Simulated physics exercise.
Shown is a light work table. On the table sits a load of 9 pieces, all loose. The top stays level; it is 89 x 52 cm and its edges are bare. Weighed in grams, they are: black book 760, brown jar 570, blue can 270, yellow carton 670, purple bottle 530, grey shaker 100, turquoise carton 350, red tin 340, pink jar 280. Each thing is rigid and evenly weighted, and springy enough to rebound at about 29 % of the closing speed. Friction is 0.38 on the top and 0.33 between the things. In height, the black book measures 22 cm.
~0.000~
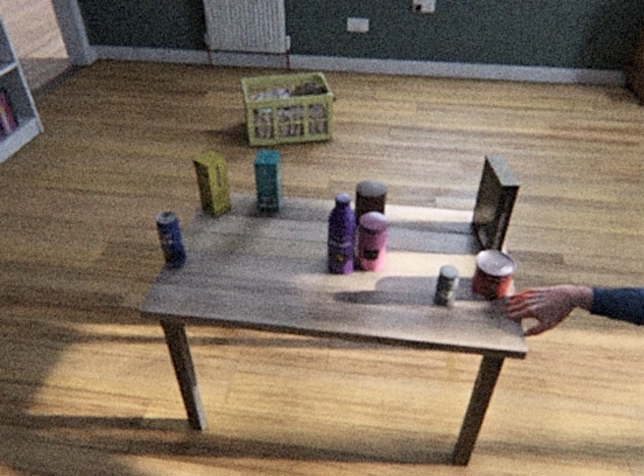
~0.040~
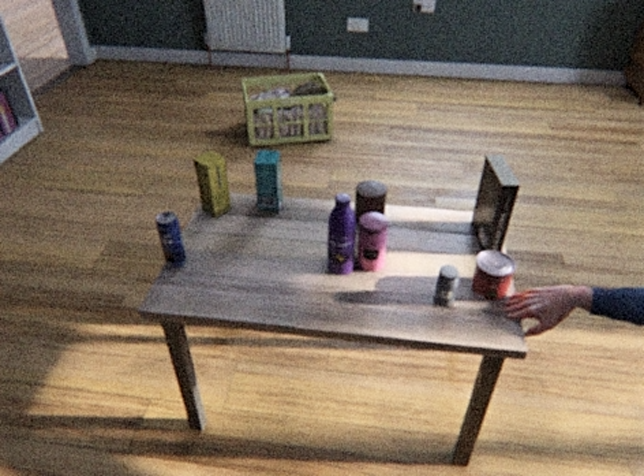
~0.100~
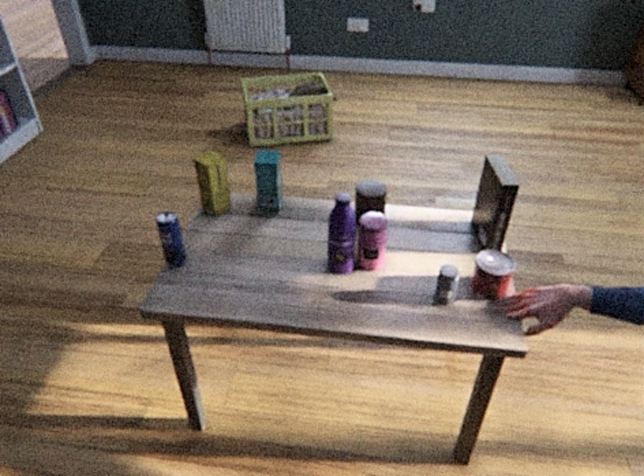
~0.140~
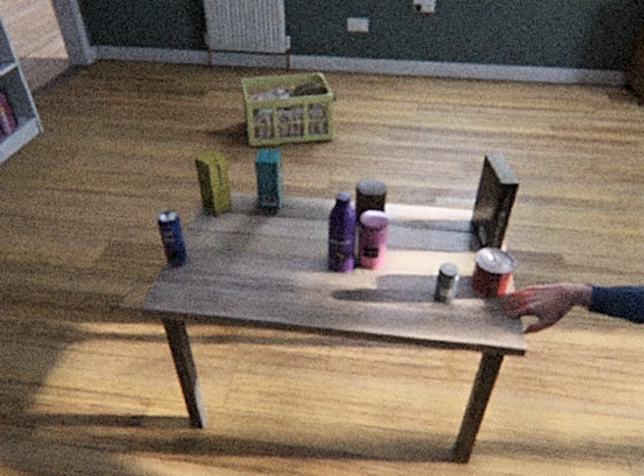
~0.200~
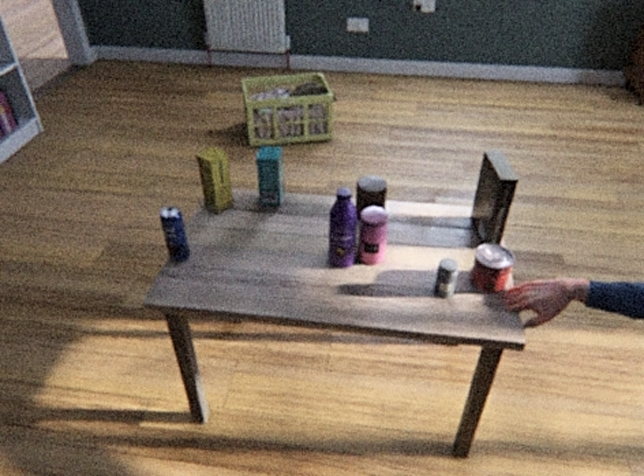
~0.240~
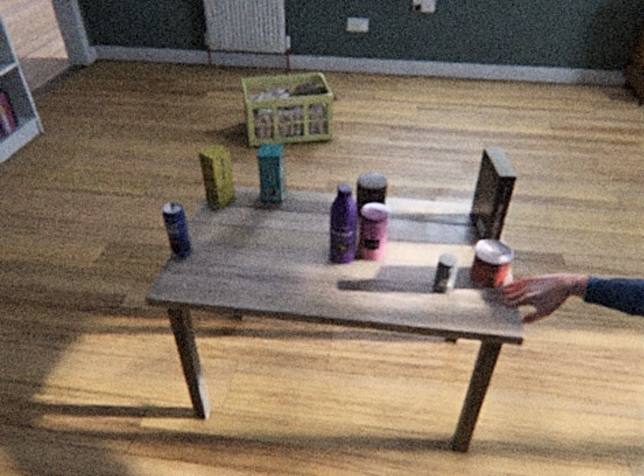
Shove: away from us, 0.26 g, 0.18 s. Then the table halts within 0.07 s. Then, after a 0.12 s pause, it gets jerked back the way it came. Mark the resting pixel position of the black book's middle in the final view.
Rest position: (493, 205).
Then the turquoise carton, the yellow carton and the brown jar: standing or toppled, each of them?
In the last frame the turquoise carton remains up, the yellow carton remains up and the brown jar remains up.
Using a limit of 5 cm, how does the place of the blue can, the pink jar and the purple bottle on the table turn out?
Blue can: Is displaced; pink jar: Remains in place; purple bottle: Is displaced.
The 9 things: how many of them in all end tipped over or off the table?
That makes 2.
By 0.64 s, table along by 1 cm.
By 1.04 s, blue can on its side; purple bottle tilted 55°.
When it is over (1.6 s), lying over on the table, blue can and purple bottle; the other 7 within 5 cm of the start. End places, in pixels of the last picture, black book near (493, 205).
